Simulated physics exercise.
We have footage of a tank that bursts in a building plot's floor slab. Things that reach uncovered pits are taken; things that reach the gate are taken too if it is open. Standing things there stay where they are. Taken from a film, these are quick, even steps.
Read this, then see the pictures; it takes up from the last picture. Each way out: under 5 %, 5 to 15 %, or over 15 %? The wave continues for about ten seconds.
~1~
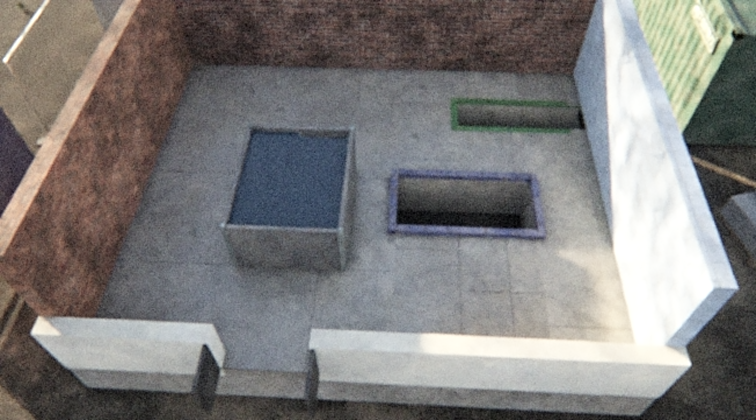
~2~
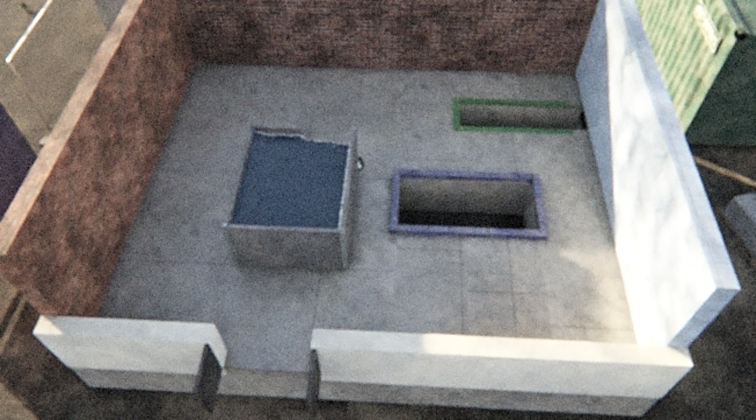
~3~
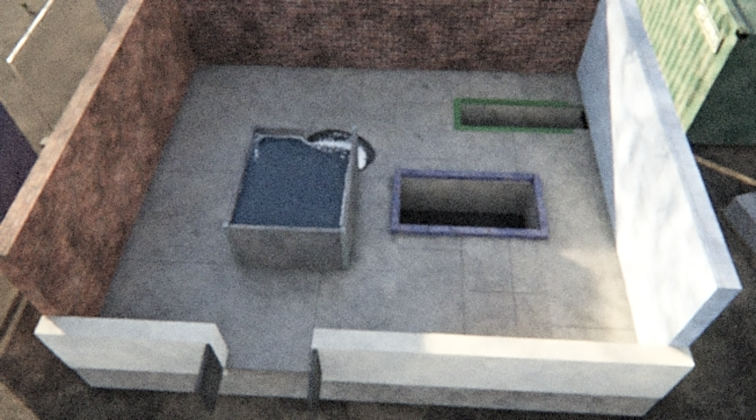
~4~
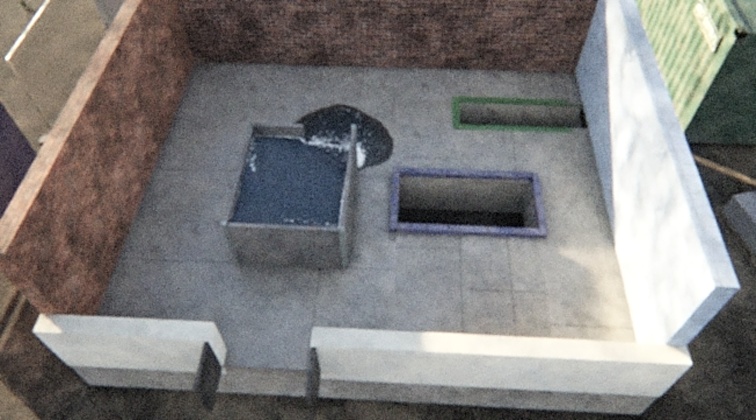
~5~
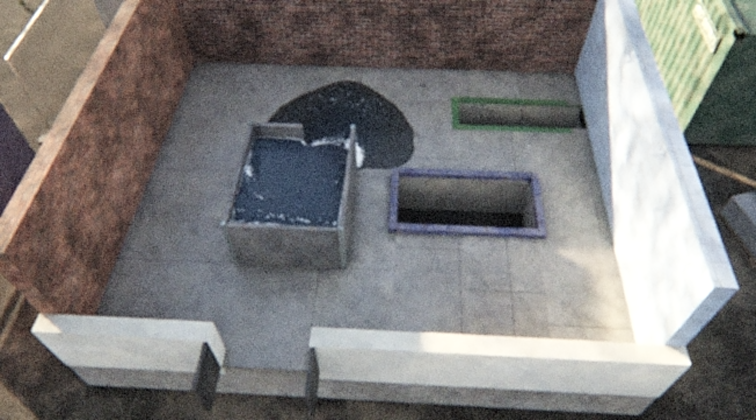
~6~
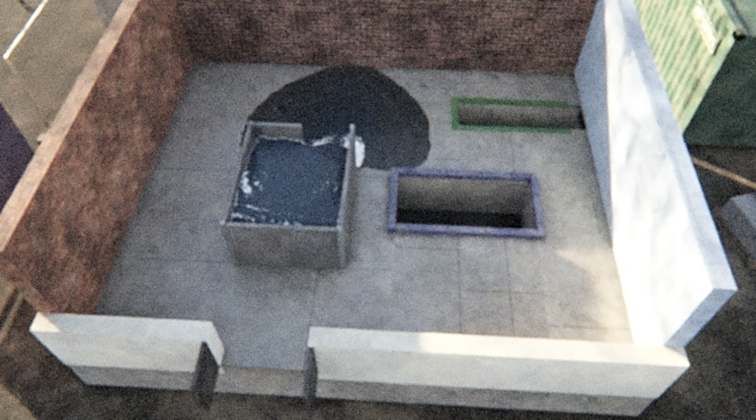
The gate gets a mere sliver - short of five per cent; the green pit gets a sizeable chunk - beyond fifteen per cent; the blue pit gets a mere sliver - short of five per cent.
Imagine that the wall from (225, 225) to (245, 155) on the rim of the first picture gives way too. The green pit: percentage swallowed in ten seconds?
About 20 percent ends up in the green pit, by my reckoning.
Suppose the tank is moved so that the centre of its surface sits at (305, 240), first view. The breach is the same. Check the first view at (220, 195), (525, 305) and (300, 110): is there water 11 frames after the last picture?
Outcome, in sequence: Unwetted, unwetted, wetted.
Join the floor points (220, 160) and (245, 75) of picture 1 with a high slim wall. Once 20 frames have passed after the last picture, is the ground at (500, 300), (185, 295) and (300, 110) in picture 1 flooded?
Same order as asked - unsoaked, unsoaked, soaked.
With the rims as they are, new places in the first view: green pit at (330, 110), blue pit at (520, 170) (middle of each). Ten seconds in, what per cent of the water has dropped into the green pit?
Green: 75 %.
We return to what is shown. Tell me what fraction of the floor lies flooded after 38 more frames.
That works out to some 55 in a hundred.
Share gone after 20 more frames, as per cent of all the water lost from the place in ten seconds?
Close to 25 per cent, I'd say.
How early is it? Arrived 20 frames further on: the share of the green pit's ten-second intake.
Around 25 %.
A moment on, water covers 25 % of the floor; the gate 0 %, the green pit 0 %, the blue pit 0 %.
Next, water covers 30 % of the floor; the gate 0 %, the green pit 2 %, the blue pit 0 %.
Then, water covers 40 % of the floor; the gate 0 %, the green pit 10 %, the blue pit 0 %.
Later, water covers 55 % of the floor; the gate 0 %, the green pit 25 %, the blue pit 0 %.
In the end, water covers 70 % of the floor; the gate 2 %, the green pit 37 %, the blue pit 0 %.
